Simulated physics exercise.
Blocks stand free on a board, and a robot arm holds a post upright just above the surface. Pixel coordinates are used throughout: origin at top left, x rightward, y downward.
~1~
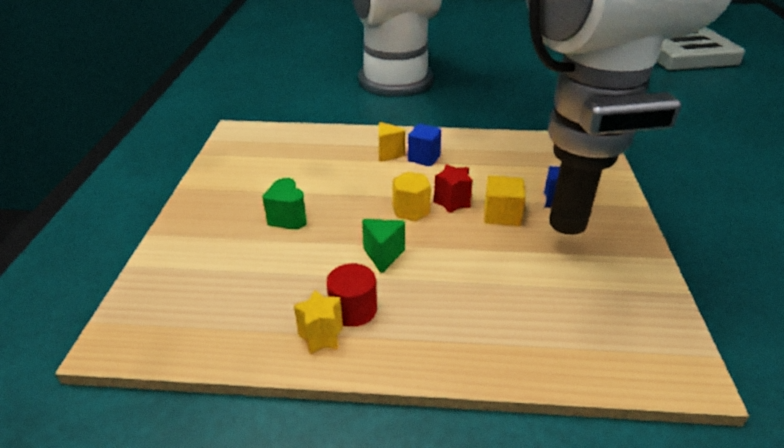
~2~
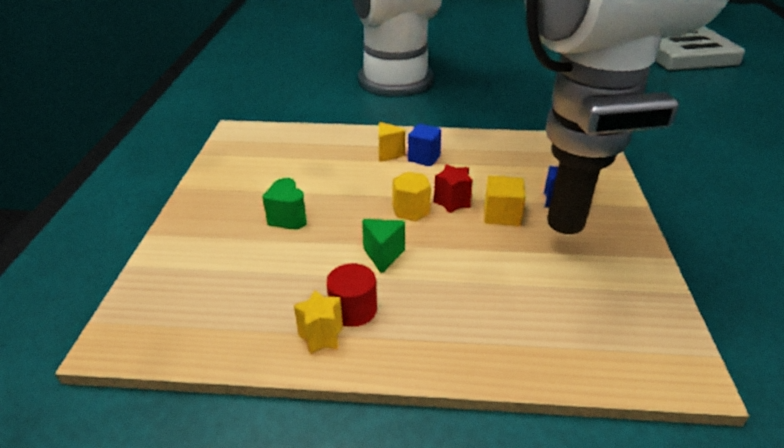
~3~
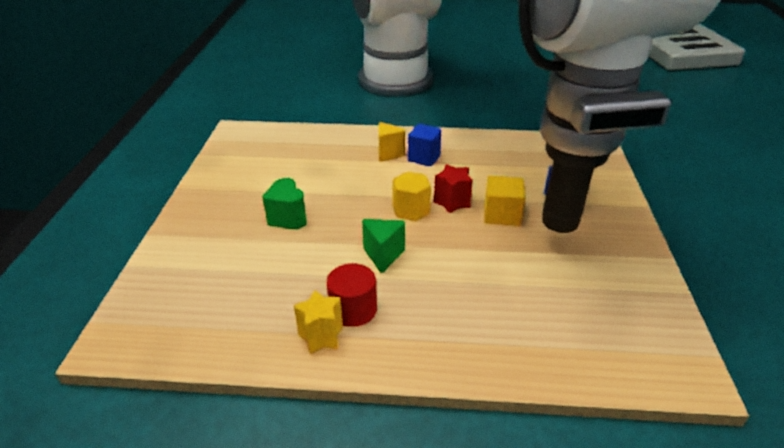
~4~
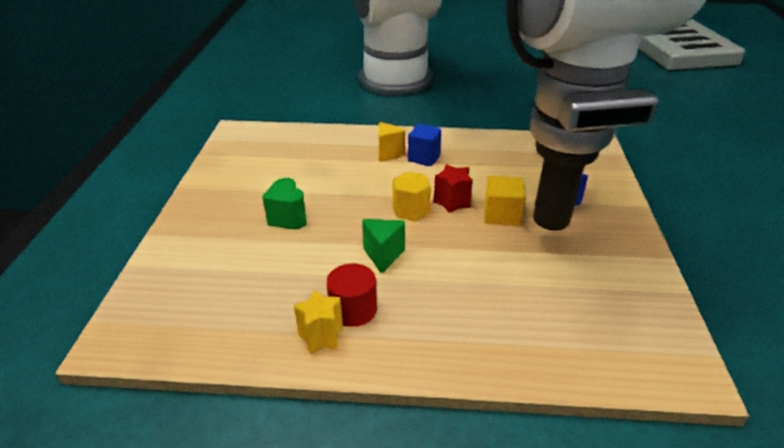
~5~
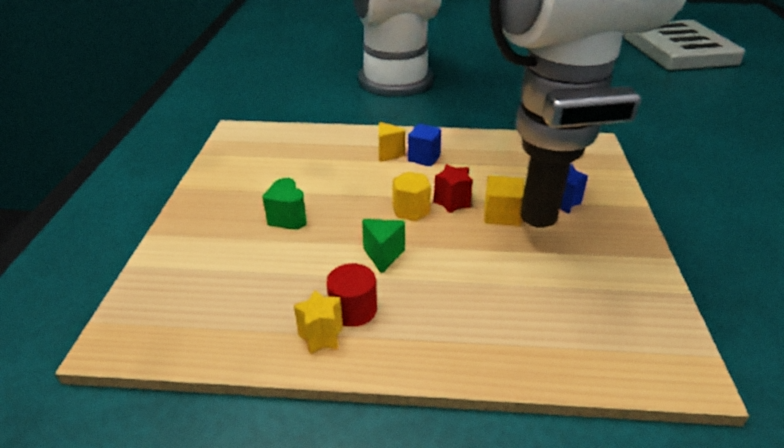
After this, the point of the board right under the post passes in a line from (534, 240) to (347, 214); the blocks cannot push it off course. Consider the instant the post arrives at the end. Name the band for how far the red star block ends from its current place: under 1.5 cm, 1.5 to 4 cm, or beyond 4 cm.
Its final spot will lie within 1.5 cm of the current one.
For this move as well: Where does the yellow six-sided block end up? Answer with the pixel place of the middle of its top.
It sits at (381, 169).
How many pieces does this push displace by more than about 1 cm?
Displaced: One.
One third of the way, post at (471, 208); yellow square at (505, 184).
Two thirds of the way, post at (407, 199); yellow six-sided block at (391, 174), turned 25° clockwise; yellow square at (505, 184).
At the end, post at (345, 192); yellow six-sided block at (381, 169), turned 55° clockwise; red star block unmoved; yellow square at (505, 184).
